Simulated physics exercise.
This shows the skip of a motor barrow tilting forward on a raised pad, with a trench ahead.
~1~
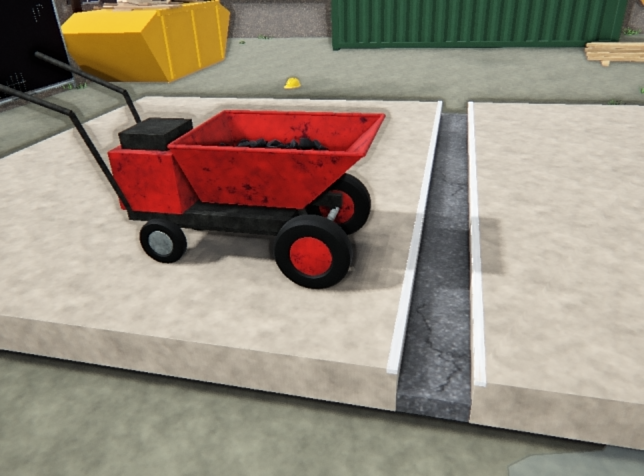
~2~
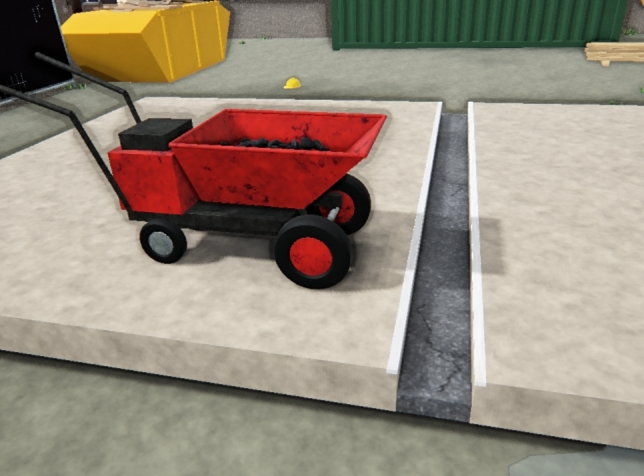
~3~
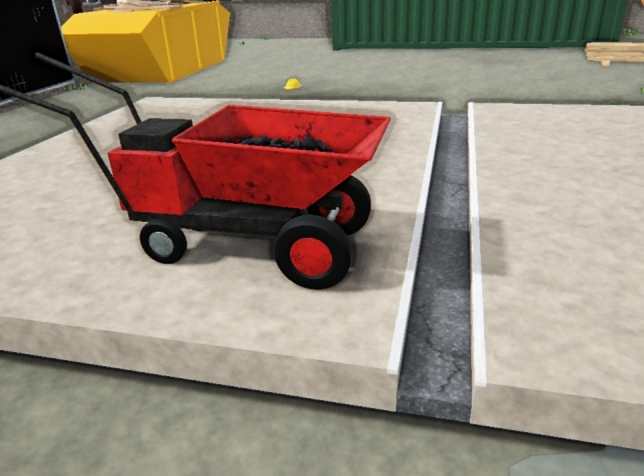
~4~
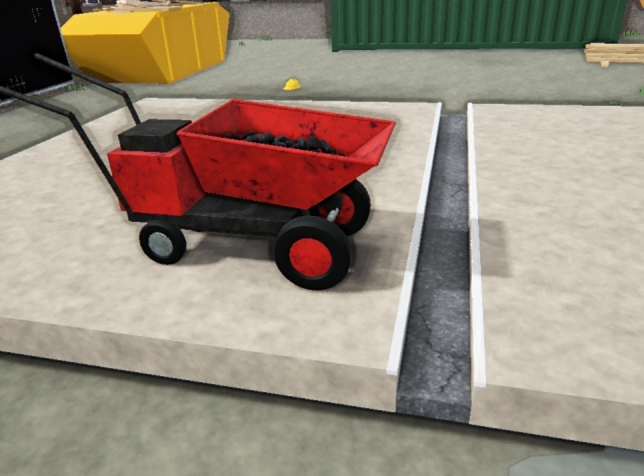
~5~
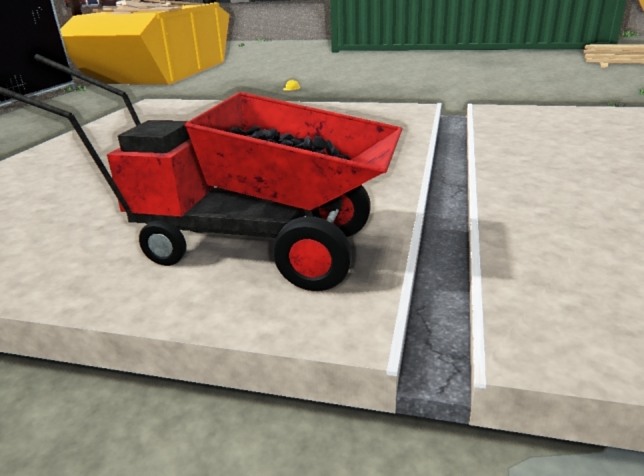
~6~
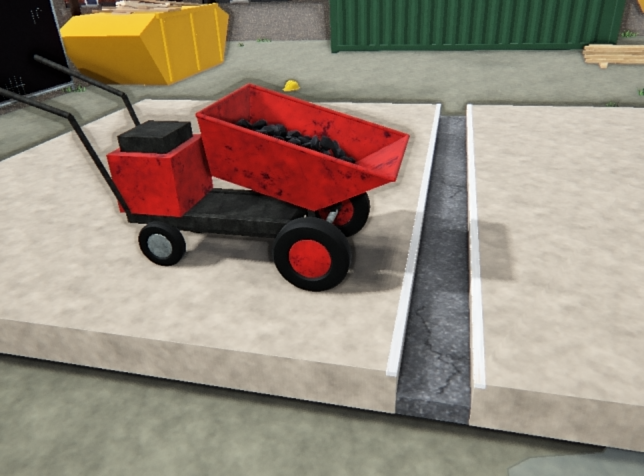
A red motor barrow with black handles stands at the left on a pale raised pad, seen from above and to one side in a yard. Black lumps lie in its skip, a dark, white-edged trench crosses the pad to its right, and a yellow container and green ribbed wall stand behind. The skip, level at first, tilts gradually forward to the right, while the wheels and camera stay still.
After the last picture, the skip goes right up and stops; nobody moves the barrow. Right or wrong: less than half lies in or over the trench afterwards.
Wrong.
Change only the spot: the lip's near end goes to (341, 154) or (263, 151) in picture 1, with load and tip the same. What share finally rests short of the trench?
Roughly 0 per cent, and 40 per cent.
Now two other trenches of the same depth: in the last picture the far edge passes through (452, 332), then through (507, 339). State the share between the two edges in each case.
Result, try 1: 30 in a hundred; try 2: 90 in a hundred.
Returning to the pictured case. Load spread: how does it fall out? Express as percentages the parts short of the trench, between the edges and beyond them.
In percent, short 0, between 65 and beyond 15.
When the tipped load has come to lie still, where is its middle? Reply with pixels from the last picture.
Near (454, 283).
Shortly afterwards, skip tipped steeply; the whole lot in the skip.
Next, skip tipped right over; near half in the skip; near half in or heaped over the trench; a little beyond it.
Some moments later, skip tipped right over; near a quarter in the skip; near two thirds in or heaped over the trench; near a quarter beyond it.
In the end, skip tipped right over; near a quarter in the skip; near two thirds in or heaped over the trench; near a quarter beyond it.
